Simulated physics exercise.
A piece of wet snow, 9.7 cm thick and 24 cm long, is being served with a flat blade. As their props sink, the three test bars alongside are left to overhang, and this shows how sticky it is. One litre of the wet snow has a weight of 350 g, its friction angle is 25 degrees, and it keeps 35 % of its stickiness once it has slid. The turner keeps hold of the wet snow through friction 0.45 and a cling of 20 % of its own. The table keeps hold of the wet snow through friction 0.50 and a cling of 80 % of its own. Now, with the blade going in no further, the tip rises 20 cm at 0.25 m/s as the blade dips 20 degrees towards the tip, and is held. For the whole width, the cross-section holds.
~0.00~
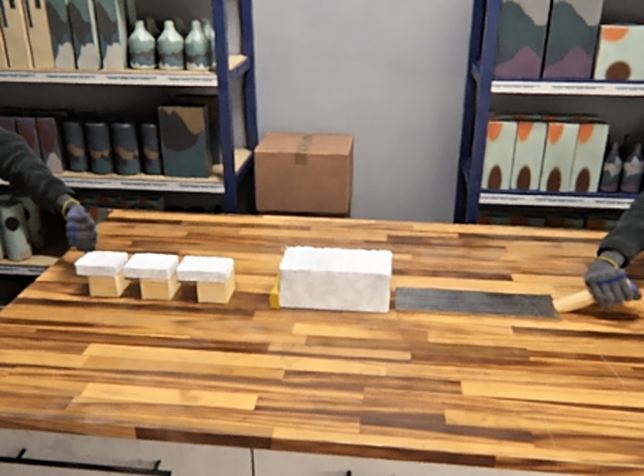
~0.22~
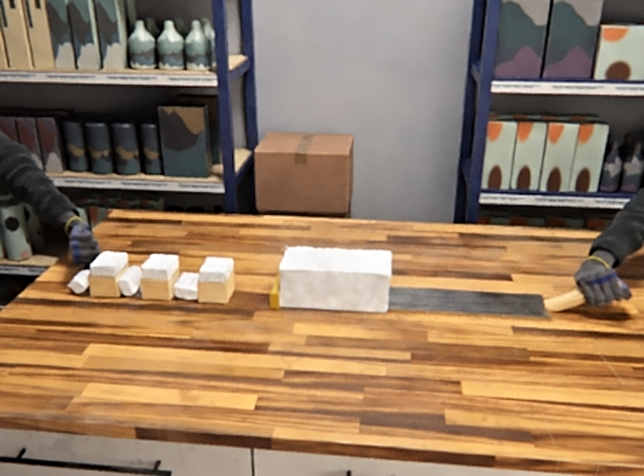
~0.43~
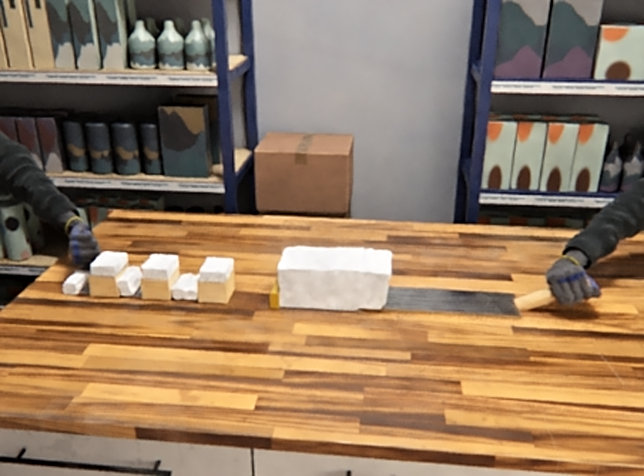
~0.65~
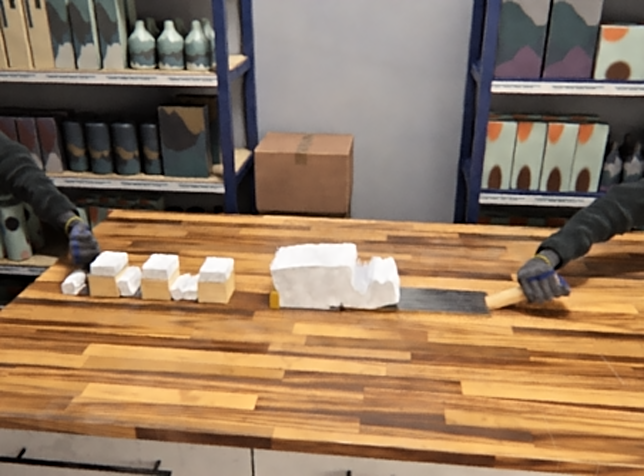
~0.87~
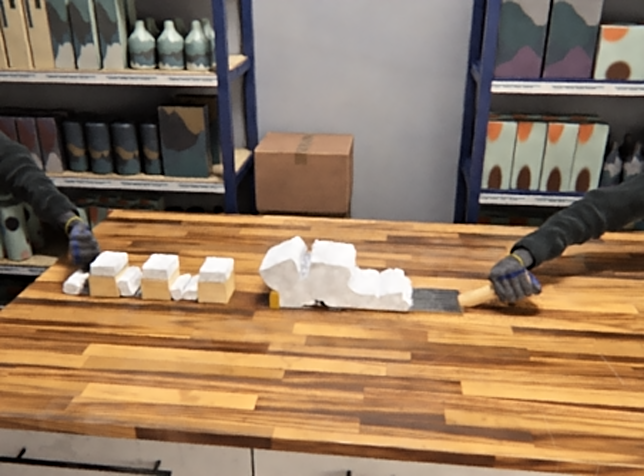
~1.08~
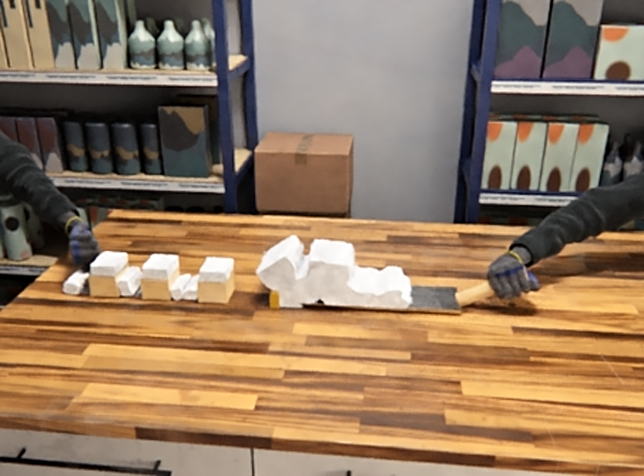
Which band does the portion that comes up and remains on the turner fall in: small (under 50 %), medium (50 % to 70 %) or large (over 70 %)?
Medium.
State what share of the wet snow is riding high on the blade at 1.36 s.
Some 25 in a hundred.
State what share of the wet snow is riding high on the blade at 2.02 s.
Some 65 %, give or take.
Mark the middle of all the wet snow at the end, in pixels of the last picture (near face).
Somewhere near (305, 232).
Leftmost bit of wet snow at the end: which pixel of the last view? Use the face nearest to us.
Look roughly at (215, 293).
By 1.36 s, the tip is 7.3 cm up.
By 1.69 s, the tip is 16 cm up.
By 2.02 s, the tip is 20 cm up and 64 % is riding high on the blade.
By 2.34 s, the tip is 20 cm up and 64 % is riding high on the blade.
By 2.44 s, at the end, the tip is 20 cm up and 64 % is riding high on the blade.
